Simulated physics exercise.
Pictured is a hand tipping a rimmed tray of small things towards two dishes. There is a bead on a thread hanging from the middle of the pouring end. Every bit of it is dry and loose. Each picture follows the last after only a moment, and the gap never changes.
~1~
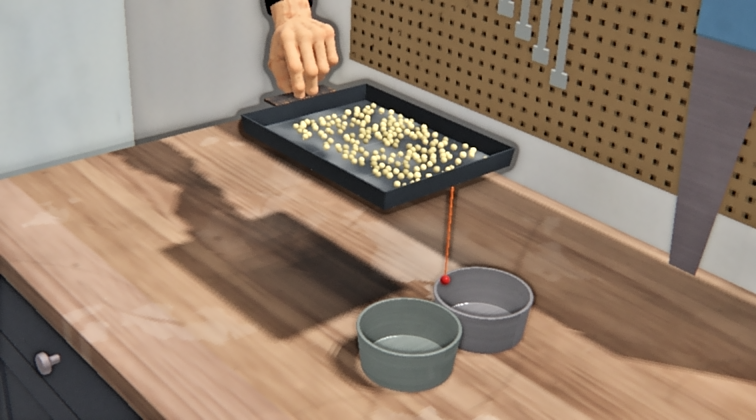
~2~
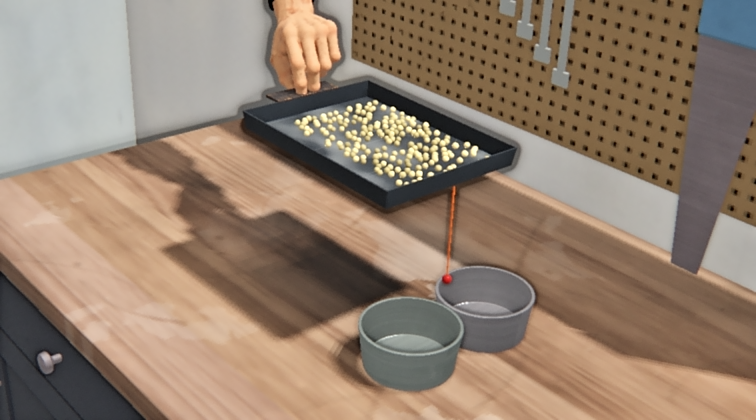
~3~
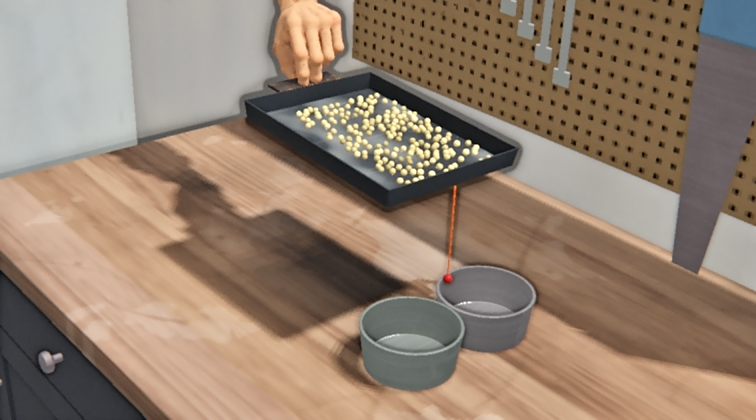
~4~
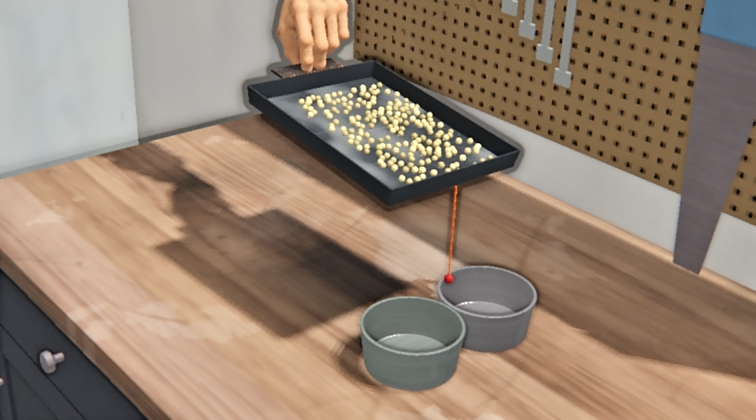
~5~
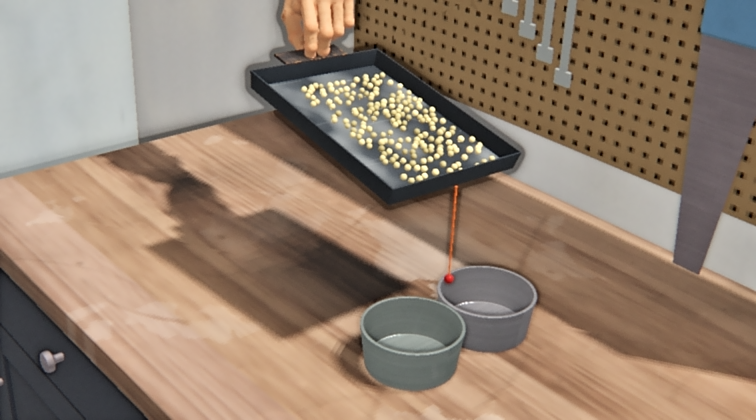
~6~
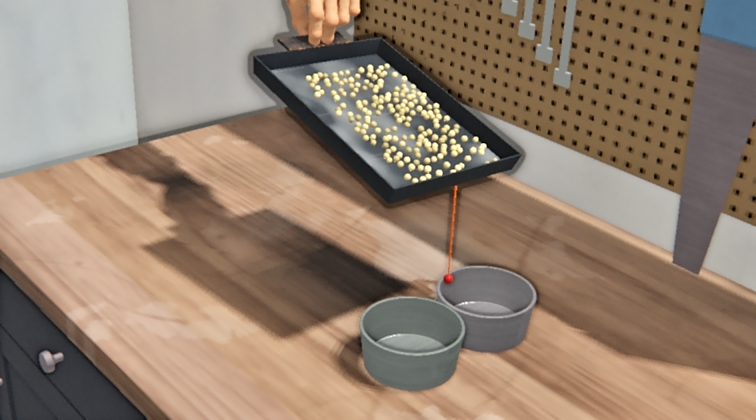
On a wooden counter, a hand gradually tilts a dark tray of pale beans above two dishes.
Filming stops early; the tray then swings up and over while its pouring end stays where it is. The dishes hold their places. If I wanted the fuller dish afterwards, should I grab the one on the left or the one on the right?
Grab the right one.
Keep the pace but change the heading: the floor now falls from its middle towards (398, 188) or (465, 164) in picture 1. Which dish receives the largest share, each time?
For the first heading it's the dish at left, and for the second it's the dish at right.
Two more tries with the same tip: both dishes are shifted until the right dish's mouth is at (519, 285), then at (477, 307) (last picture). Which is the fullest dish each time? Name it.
First try: The rightmost dish. Second try: The rightmost dish.
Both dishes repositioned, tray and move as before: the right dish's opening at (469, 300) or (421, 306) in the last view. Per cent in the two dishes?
Roughly 30 per cent the first time and 0 per cent the second.
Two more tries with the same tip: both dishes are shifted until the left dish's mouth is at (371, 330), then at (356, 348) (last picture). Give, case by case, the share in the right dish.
Respectively 10 % and 10 %.
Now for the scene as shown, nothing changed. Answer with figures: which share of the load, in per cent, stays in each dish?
For the left dish 0 per cent, for the right dish 70.
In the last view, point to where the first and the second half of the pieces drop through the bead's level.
Half one: (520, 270), half two: (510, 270).
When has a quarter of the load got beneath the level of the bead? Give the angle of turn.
Angle reached: About 110°.
Soon after the last picture, tray tipped steeply; nearly all on the tray; a stray few in the right dish; a stray few in the air.
A little later, tray tipped right over; nearly all on the tray; a stray few in the right dish; a stray few outside both; a stray few in the air.
Later still, tray tipped past a quarter turn; about two thirds in the right dish; about a third outside both.
By the end, tray tipped past a quarter turn; none in the left dish; about two thirds in the right dish; about a third outside both.
